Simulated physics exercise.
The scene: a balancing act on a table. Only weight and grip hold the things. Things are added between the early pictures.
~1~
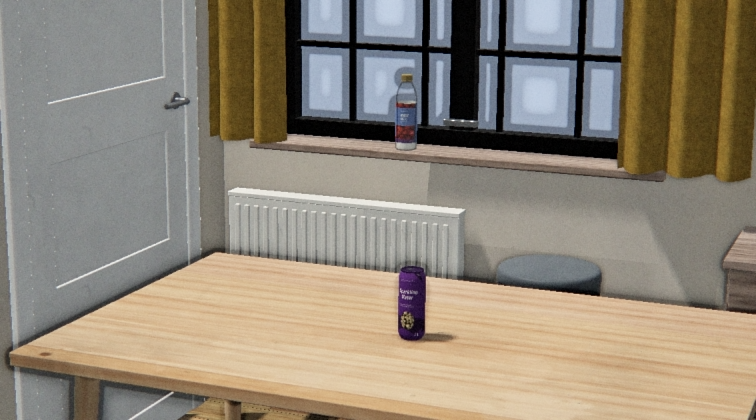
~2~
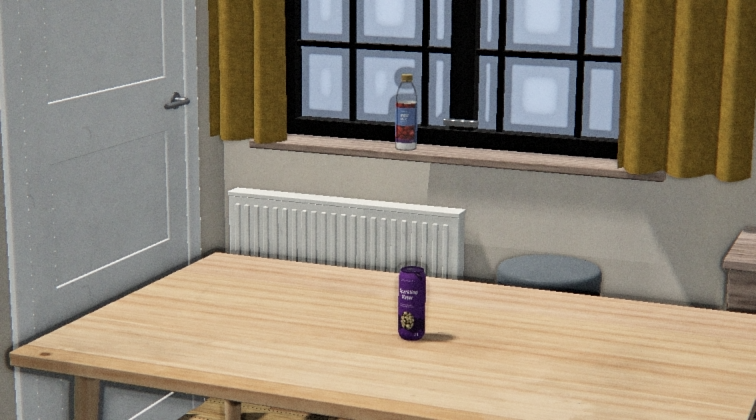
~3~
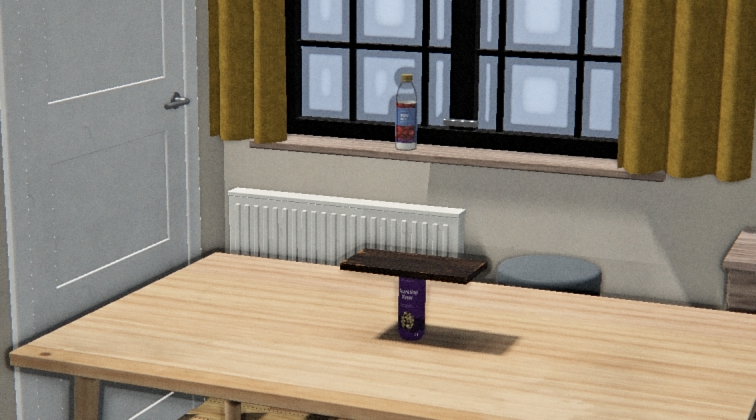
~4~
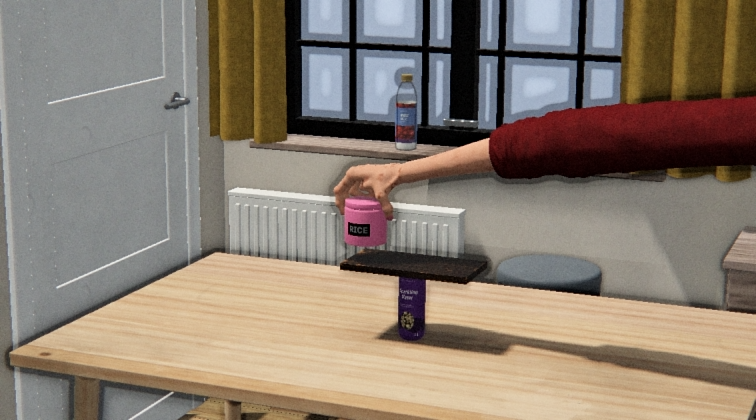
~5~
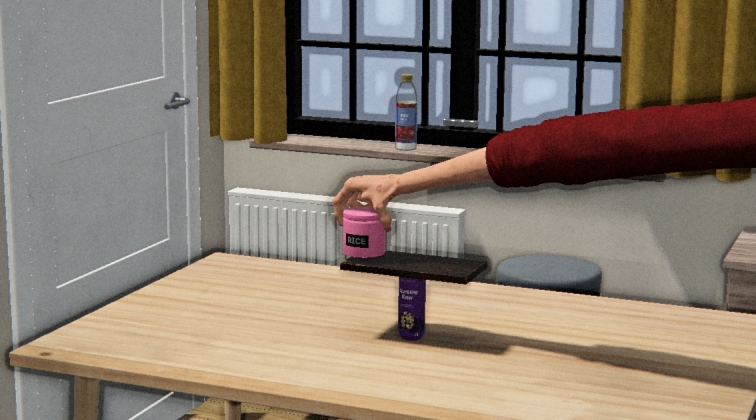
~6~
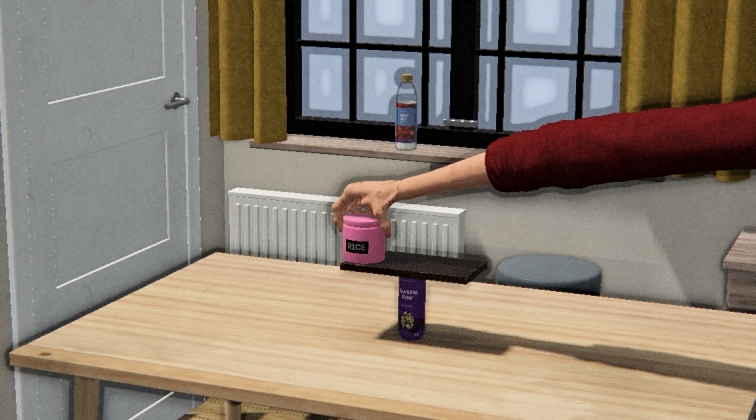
An arm in a red sleeve reached in from the right and lowered a pink jar onto the left side of a dark board, which had appeared on top of a purple can on a wooden table.
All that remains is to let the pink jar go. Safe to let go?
It gives way.
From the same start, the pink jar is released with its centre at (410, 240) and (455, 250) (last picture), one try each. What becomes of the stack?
In the first case it holds; in the second case it gives way.
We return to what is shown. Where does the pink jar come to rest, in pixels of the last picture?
Around (305, 309).
Then, 0.50 s on from there, pink jar now fallen; black board turned 67° from how it was put.
Then, 0.80 s on from there, black board now fallen; purple can turned 49° from how it was put.
In the end, fallen, purple can, black board and pink jar. At the end, from the last picture's camera, pink jar near (305, 309). The stack loses its balance.
